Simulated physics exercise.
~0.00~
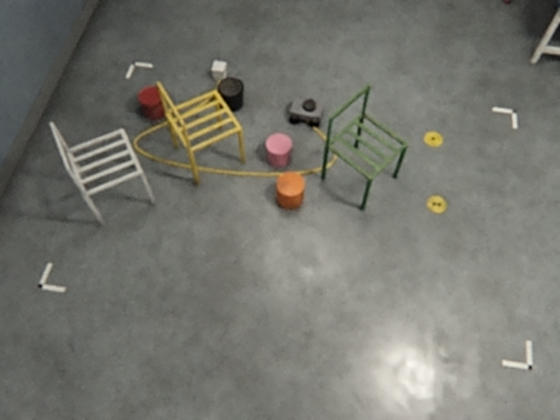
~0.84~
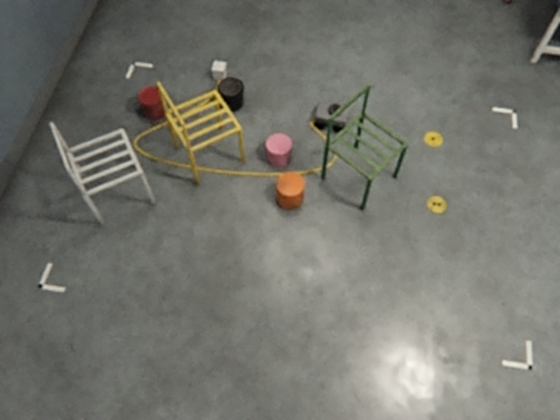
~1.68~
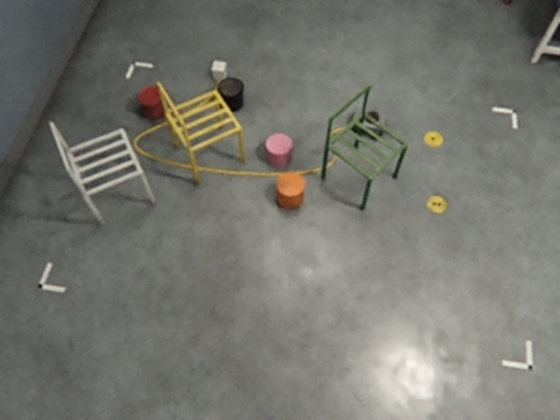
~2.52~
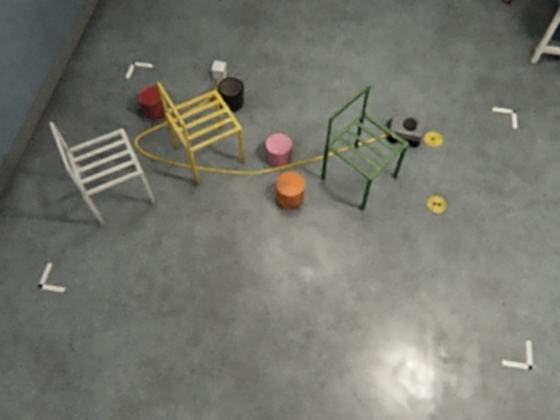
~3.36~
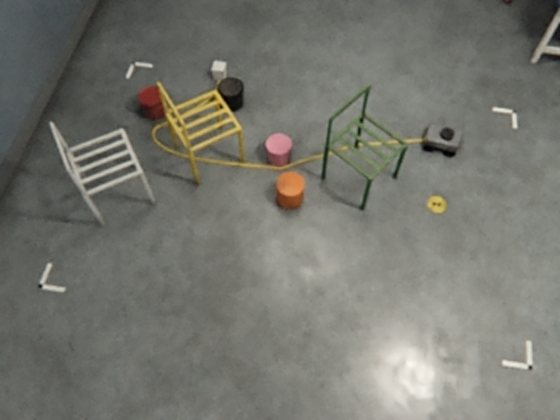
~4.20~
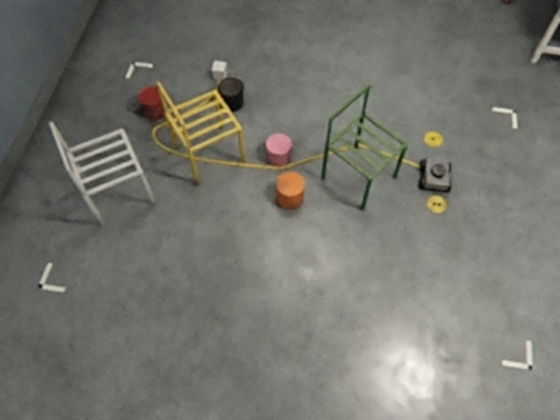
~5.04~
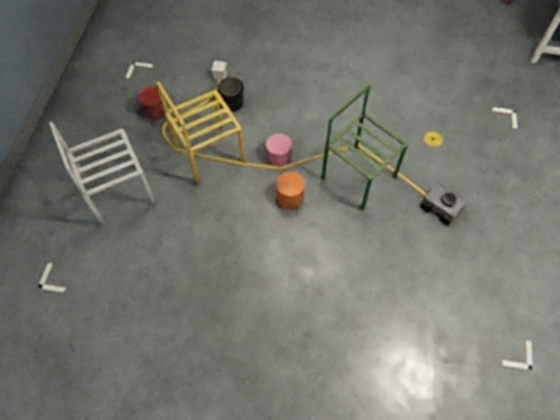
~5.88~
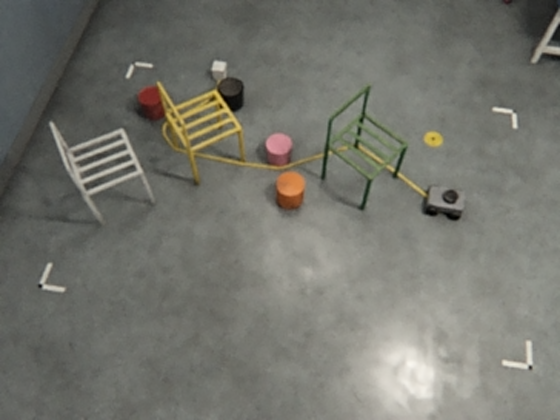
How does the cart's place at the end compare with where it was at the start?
It started just to the left of the green chair, near the chair's back. By the end it was to the right of that chair and lower down, at the second yellow mark.
A small cart rolled right past the green chair to the first yellow mark, then turned down to the second, pulling a yellow lead behind it. It stopped there with the lead still slack near the yellow chair, and the chairs and tubs never moved.
